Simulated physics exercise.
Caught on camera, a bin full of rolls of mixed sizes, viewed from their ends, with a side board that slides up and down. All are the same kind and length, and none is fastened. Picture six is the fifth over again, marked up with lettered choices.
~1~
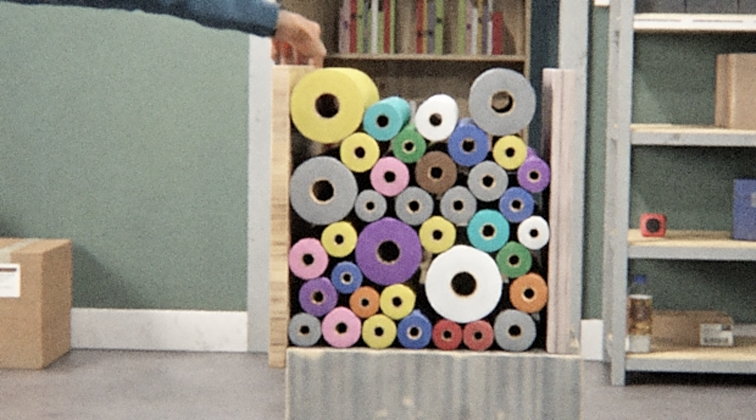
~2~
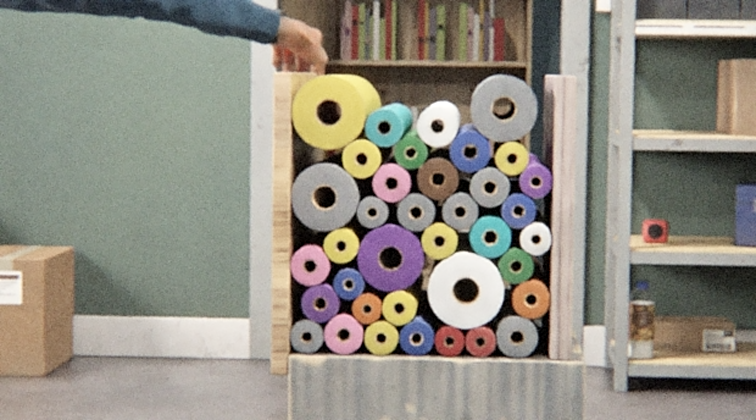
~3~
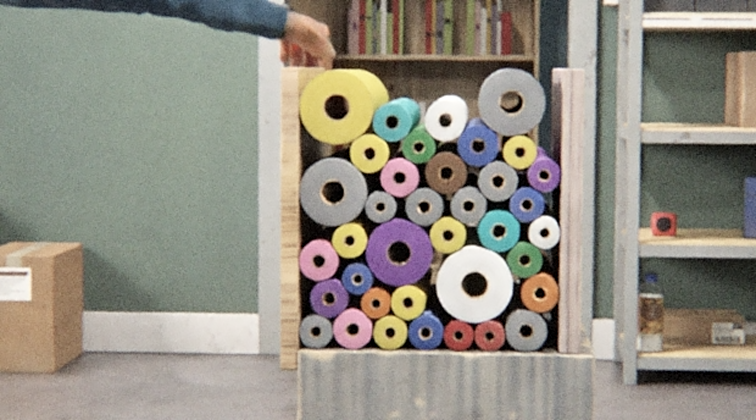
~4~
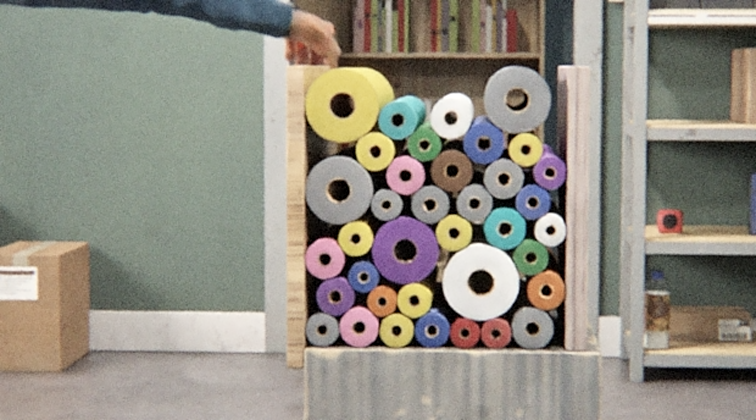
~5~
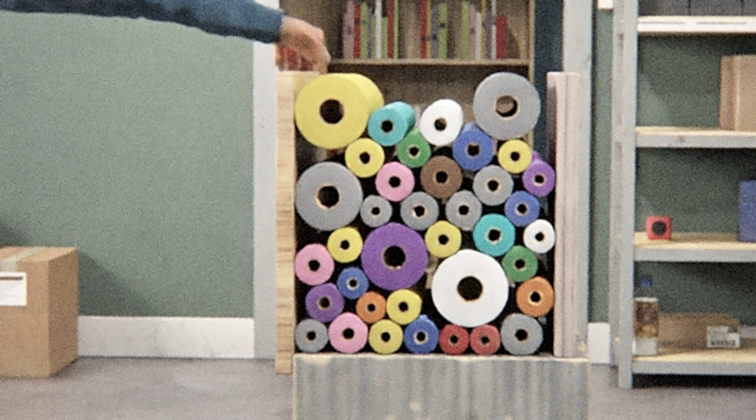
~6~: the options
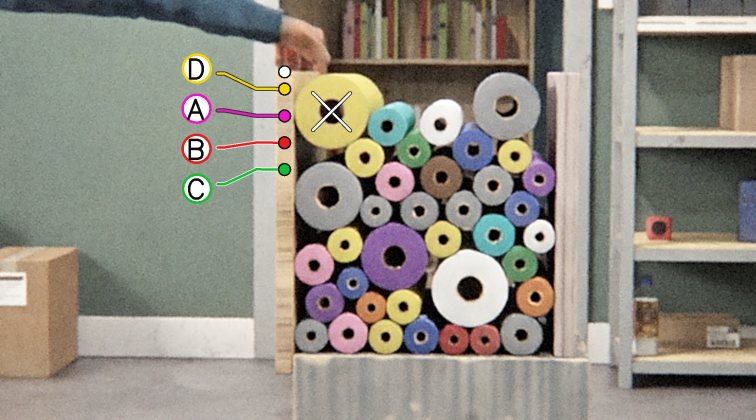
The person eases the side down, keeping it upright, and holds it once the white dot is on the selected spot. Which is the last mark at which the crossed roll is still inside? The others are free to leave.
Stop at C.
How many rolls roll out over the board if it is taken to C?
It comes to none.
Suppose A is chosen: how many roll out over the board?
At A the number is none.
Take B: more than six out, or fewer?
It loses fewer than six.
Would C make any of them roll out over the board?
No.
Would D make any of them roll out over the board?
No.
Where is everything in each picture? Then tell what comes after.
In the first frame, a red roll (478, 336); a yellow roll (397, 302); a yellow roll (339, 239).
In the second frame, a yellow roll (341, 246); a turquoise roll (490, 237).
In the third frame, a pink roll (400, 178); a purple roll (544, 175).
In the fourth frame, a white roll (451, 118); side board (314, 204).
In the fifth frame, a grey roll (311, 336); a red roll (485, 340); a yellow roll (403, 307).
On the marked copy, A at (285, 116); B at (285, 143); C at (285, 170); D at (285, 89); the cross at (331, 112); the white dot at (285, 72).
With C. Early on, top of the board (294, 121).
Further on, top of the board (294, 169).
At the end, top of the board (294, 169), none out over the board, the crossed one still inside.
As for the rest, A keeps the crossed one inside; B keeps the crossed one inside; D keeps the crossed one inside.
